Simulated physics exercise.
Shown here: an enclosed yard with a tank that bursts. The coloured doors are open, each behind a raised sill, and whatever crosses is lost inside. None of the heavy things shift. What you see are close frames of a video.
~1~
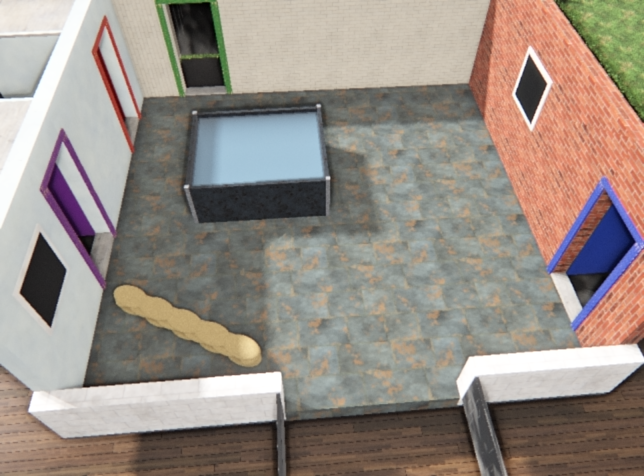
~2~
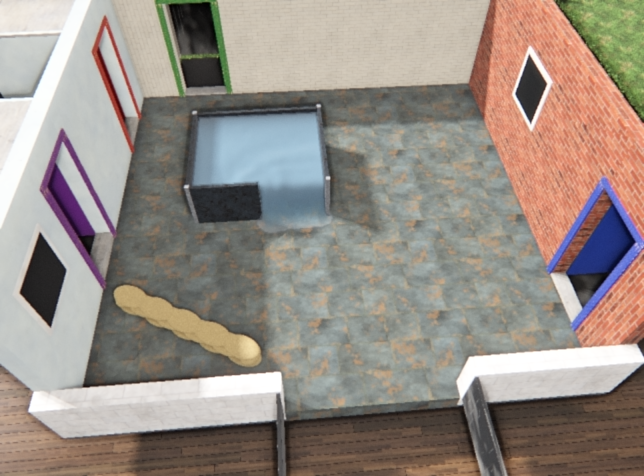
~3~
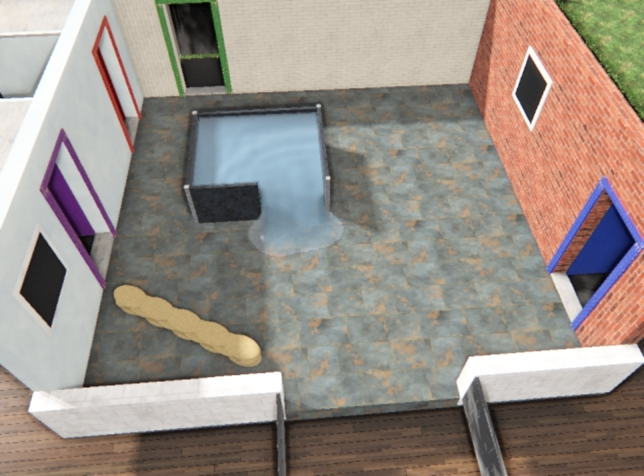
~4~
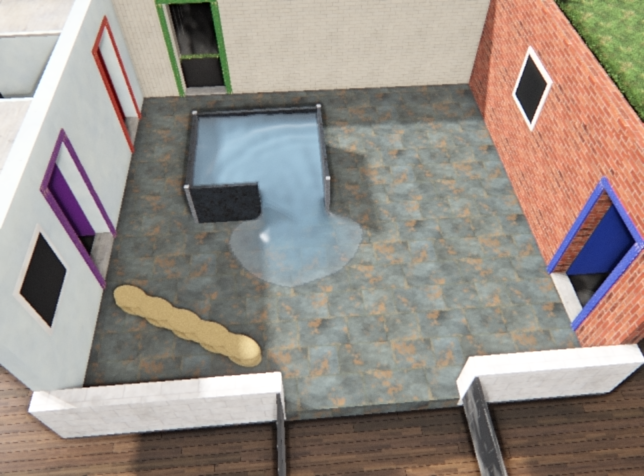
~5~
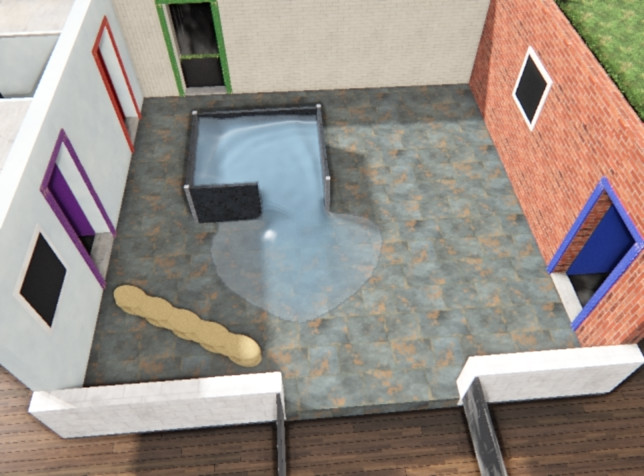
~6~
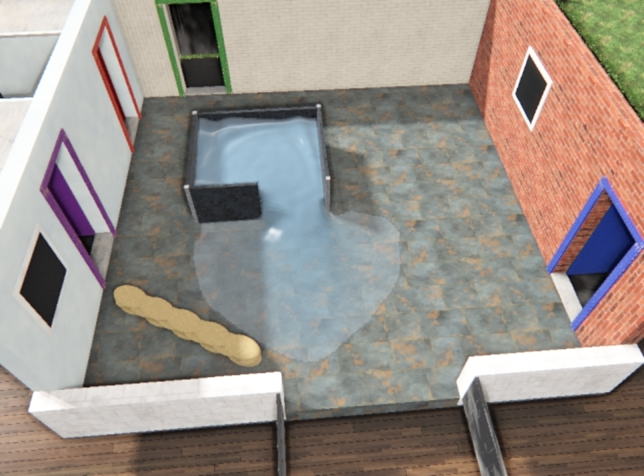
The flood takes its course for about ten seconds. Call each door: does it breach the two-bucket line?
Calls: The green door does not breach it; the blue door breaches it; the purple door does not breach it; the red door does not breach it.
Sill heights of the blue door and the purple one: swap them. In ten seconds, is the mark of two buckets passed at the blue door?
Blue: Below the limit.
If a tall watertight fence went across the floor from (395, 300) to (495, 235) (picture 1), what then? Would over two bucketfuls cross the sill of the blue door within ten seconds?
Note: Blue door remains below the limit.
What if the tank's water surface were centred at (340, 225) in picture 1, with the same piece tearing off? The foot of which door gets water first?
Note: The one in blue.
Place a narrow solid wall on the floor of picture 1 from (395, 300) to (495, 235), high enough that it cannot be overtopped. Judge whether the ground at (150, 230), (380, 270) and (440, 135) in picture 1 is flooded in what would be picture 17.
Taking the points in the order given, they are high and dry, inundated and high and dry.
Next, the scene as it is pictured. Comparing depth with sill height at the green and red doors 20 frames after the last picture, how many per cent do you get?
Near 0 and 0 in a hundred.
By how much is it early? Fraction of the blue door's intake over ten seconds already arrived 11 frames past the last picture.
Working it through, I arrive at 0 %.
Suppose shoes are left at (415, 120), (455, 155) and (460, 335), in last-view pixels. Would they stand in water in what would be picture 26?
In turn, the points end up high and dry, high and dry and soaked.
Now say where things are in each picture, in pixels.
In the first frame, still water in the water tank at (258, 148).
In the second frame, the front is at (262, 225), out from the gap at (294, 205).
In the third frame, the front is at (266, 250), out from the gap at (294, 206).
In the fourth frame, water pours out at (294, 207) and has run to (285, 282).
In the fifth frame, water pours out at (294, 207) and has run to (315, 314).
In the sixth frame, water pours out at (294, 206) and has run to (318, 354).
A moment on, water covers 25 % of the floor; the green door not reached, the blue door not reached, the purple door not reached, the red door not reached.
Next, water covers 35 % of the floor; the green door not reached, the blue door not reached, the purple door not reached, the red door not reached.
Then, water covers 45 % of the floor; the green door not reached, the blue door over two buckets in, the purple door wet at the sill, nothing in, the red door not reached.
Later, water covers 65 % of the floor; the green door not reached, the blue door over two buckets in, the purple door wet at the sill, nothing in, the red door wet at the sill, nothing in.
In the end, water covers 80 % of the floor; the green door under two buckets in, the blue door far over two buckets in, the purple door wet at the sill, nothing in, the red door wet at the sill, nothing in.
